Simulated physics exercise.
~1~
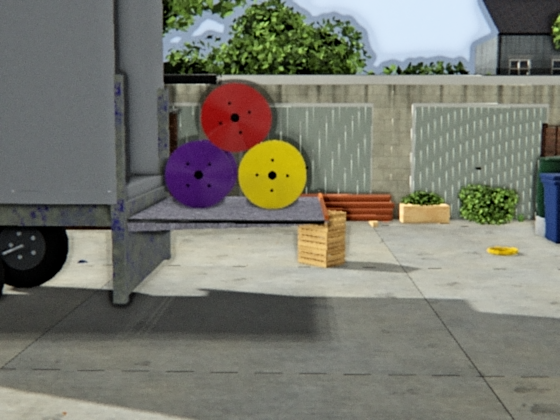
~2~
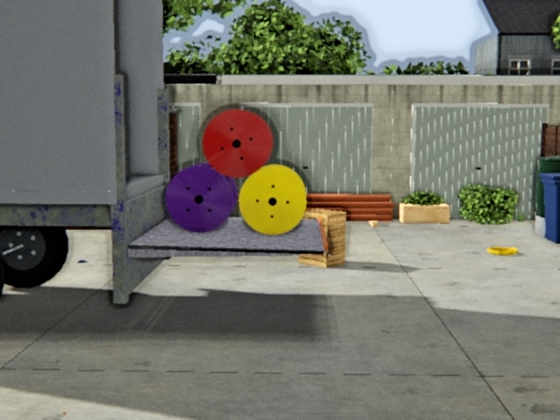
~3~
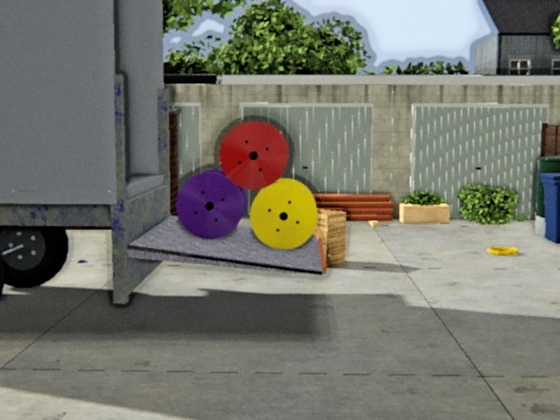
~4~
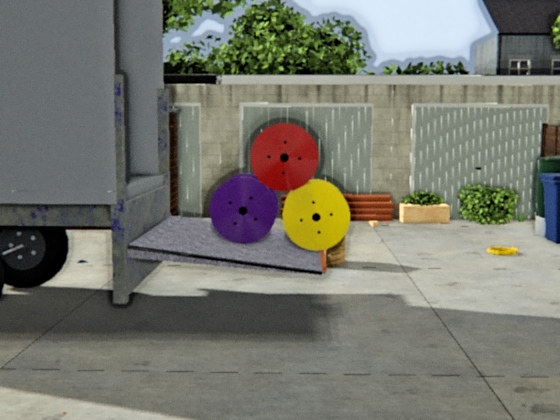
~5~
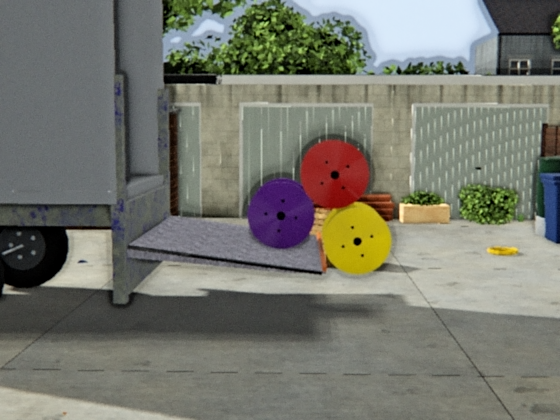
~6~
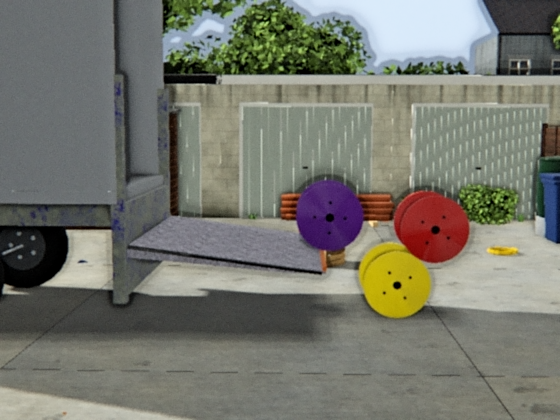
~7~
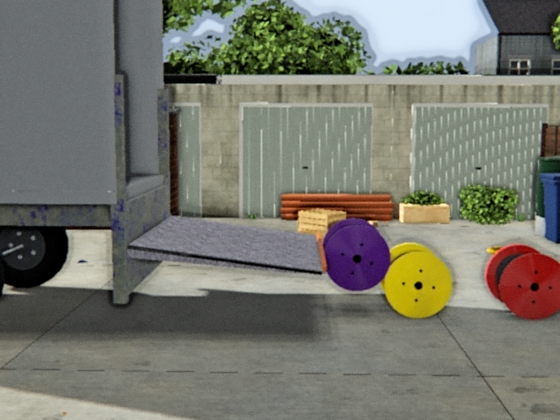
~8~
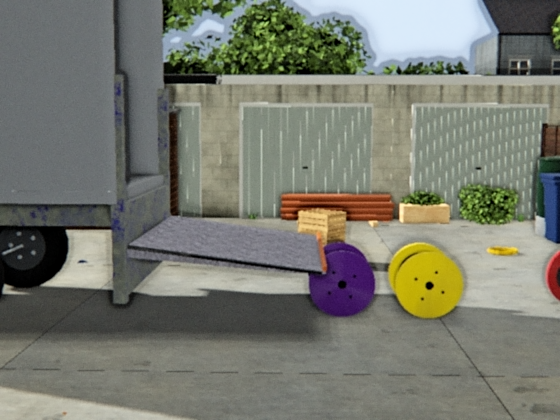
In a walled yard, three stacked cable reels rolling right off a lorry's lowered, tilting tail lift and ending on the ground.
